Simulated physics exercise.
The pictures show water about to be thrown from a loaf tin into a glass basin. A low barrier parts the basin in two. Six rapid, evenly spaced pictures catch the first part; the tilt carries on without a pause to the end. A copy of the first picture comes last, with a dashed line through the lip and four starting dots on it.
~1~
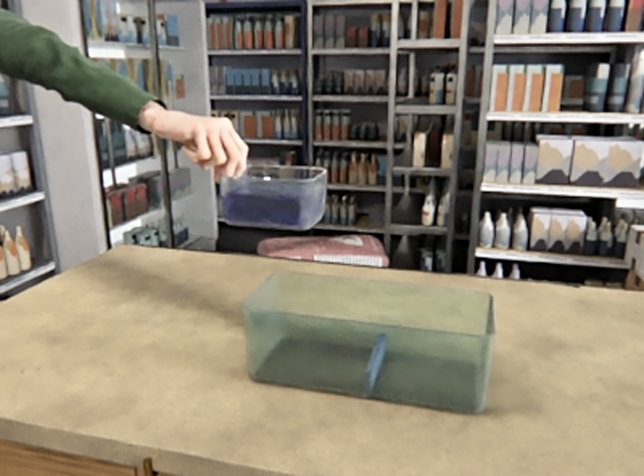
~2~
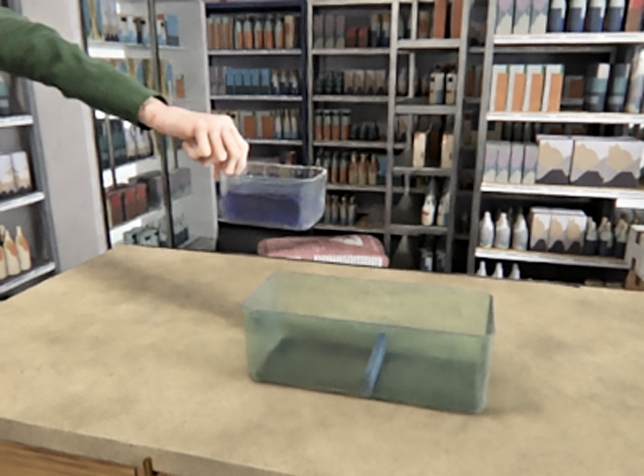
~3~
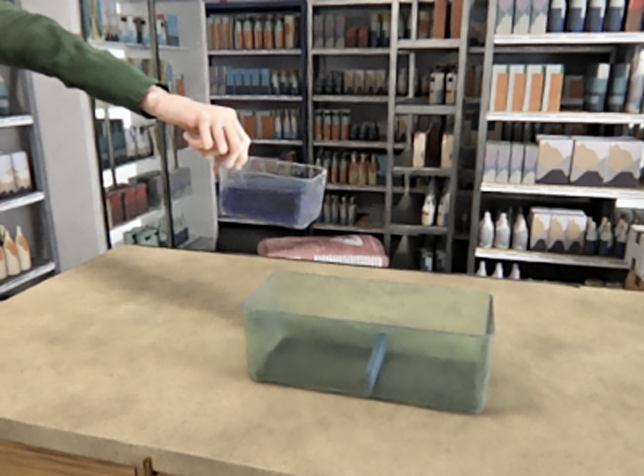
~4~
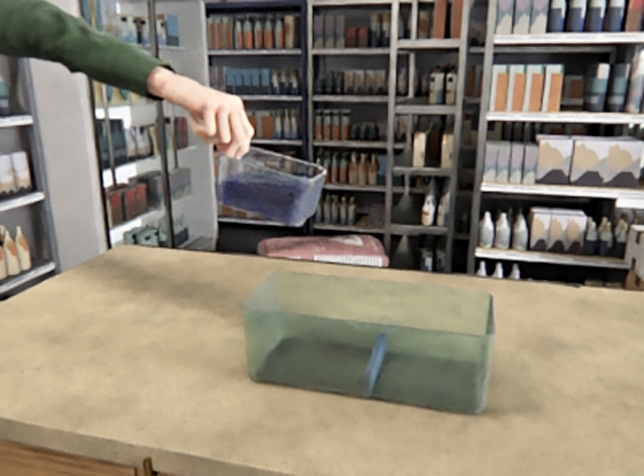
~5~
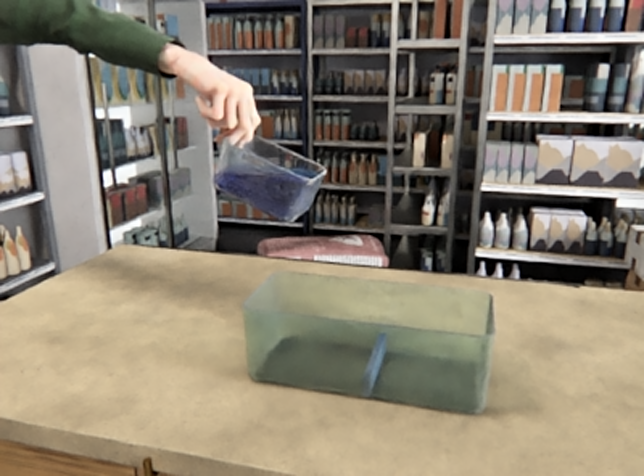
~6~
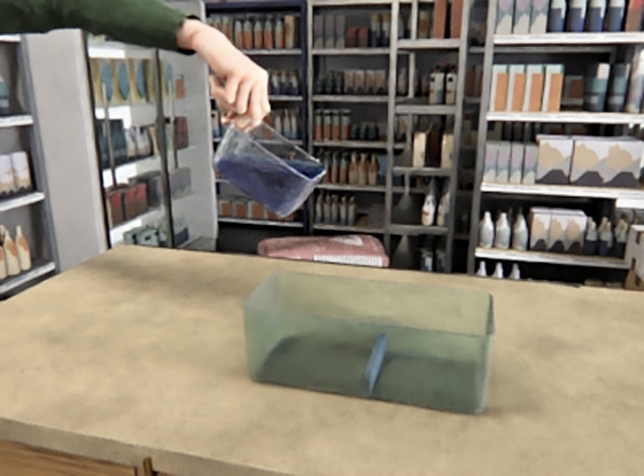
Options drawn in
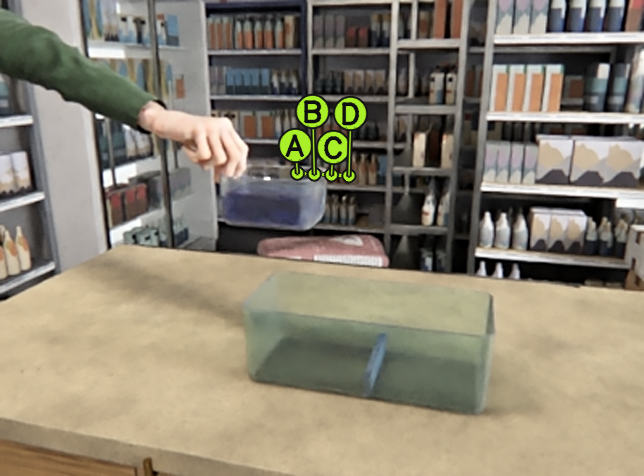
Hand in green sleeve holding a clear container of bluish water above a divided glass basin, gradually tilting it to the right.
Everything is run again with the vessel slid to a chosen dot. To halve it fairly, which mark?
Best: A.
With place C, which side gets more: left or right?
The right one.
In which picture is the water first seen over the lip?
Picture 6.
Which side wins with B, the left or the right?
The right side.
On the marked copy, A at (297, 173); B at (314, 174); C at (331, 174); D at (348, 175).
With A, about 49 % ends left of the wall and 49 % right of it.
With B, about 19 % ends left of the wall and 80 % right of it.
With C, about 13 % ends left of the wall and 84 % right of it.
With D, about 11 % ends left of the wall and 87 % right of it; 3 % is lost outside.
